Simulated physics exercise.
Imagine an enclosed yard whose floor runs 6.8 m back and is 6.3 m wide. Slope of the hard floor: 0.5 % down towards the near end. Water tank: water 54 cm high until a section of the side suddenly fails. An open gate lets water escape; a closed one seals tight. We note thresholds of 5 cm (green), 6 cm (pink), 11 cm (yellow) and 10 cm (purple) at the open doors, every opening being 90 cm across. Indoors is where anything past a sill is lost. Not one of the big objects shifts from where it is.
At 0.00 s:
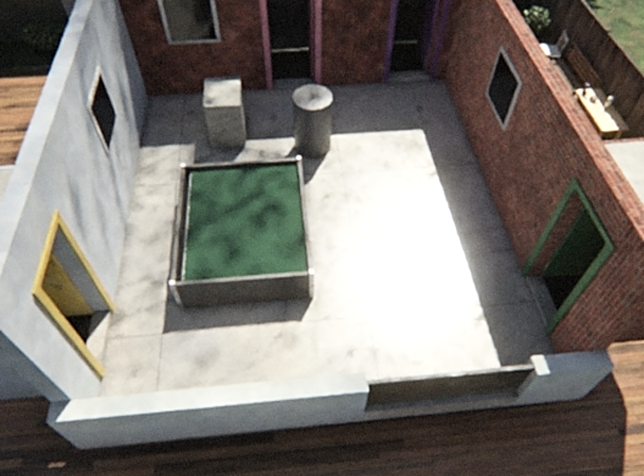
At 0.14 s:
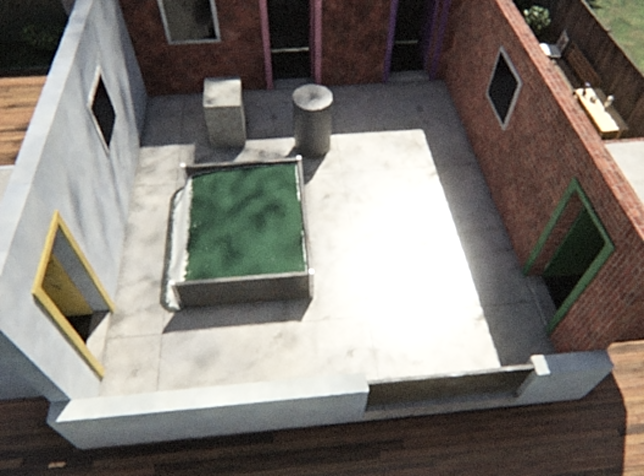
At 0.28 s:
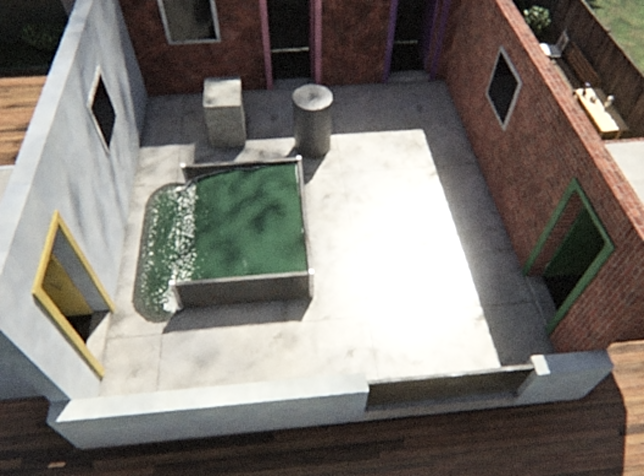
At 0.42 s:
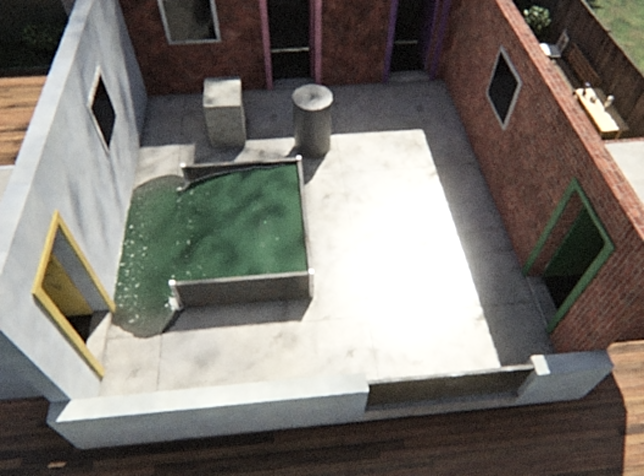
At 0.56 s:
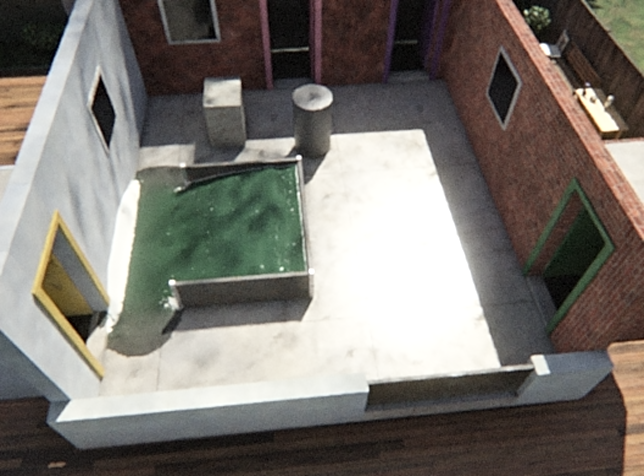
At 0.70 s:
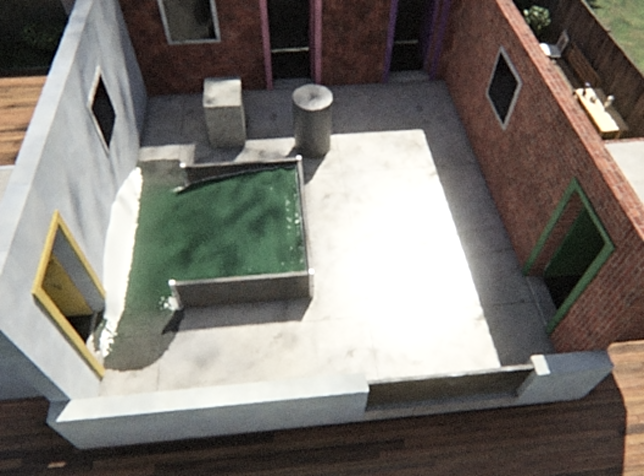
Green water pours from the left side of a tank and spreads across the pale floor.
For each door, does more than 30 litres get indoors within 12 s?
Door by door: Green door - yes; pink door - no; yellow door - yes; purple door - no.
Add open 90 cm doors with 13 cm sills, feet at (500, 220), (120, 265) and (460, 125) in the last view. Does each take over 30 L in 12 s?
First doorway falls short, second gets there, third falls short.
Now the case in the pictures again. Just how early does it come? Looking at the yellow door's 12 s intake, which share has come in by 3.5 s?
About 85 per cent.
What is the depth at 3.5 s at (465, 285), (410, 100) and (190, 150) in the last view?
In that order: 0, 0 and 5 cm.
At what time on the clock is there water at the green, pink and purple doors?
Door times: Green 4.5 s / pink 2.8 s / purple 4.0 s.
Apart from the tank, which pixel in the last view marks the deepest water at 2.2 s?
Pixel (96, 420), about.
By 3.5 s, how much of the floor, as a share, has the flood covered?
Wet share: Near 45 percent.
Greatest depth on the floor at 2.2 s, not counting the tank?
I'd say near 38 centimetres.
After 1.4 s water covers 15 % of the floor and is deepest (42 cm) near (122, 262); green door not reached, pink door not reached, yellow door 21 cm at the sill, 9 L in, purple door not reached.
After 2.2 s water covers 25 % of the floor and is deepest (38 cm) near (96, 420); green door not reached, pink door not reached, yellow door 19 cm at the sill, 38 L in, purple door not reached.
After 3.5 s water covers 45 % of the floor and is deepest (24 cm) near (148, 100); green door not reached, pink door 4 cm at the sill, 0 L in, yellow door 16 cm at the sill, 60 L in, purple door not reached.
After 7.0 s water covers 85 % of the floor and is deepest (13 cm) near (96, 420); green door 10 cm at the sill, 36 L in, pink door 4 cm at the sill, 0 L in, yellow door 10 cm at the sill, 72 L in, purple door 3 cm at the sill, 0 L in.
After 12.0 s water covers 95 % of the floor and is deepest (9 cm) near (310, 222); green door 7 cm at the sill, 62 L in, pink door 3 cm at the sill, 0 L in, yellow door 5 cm at the sill, 72 L in, purple door 6 cm at the sill, 0 L in.
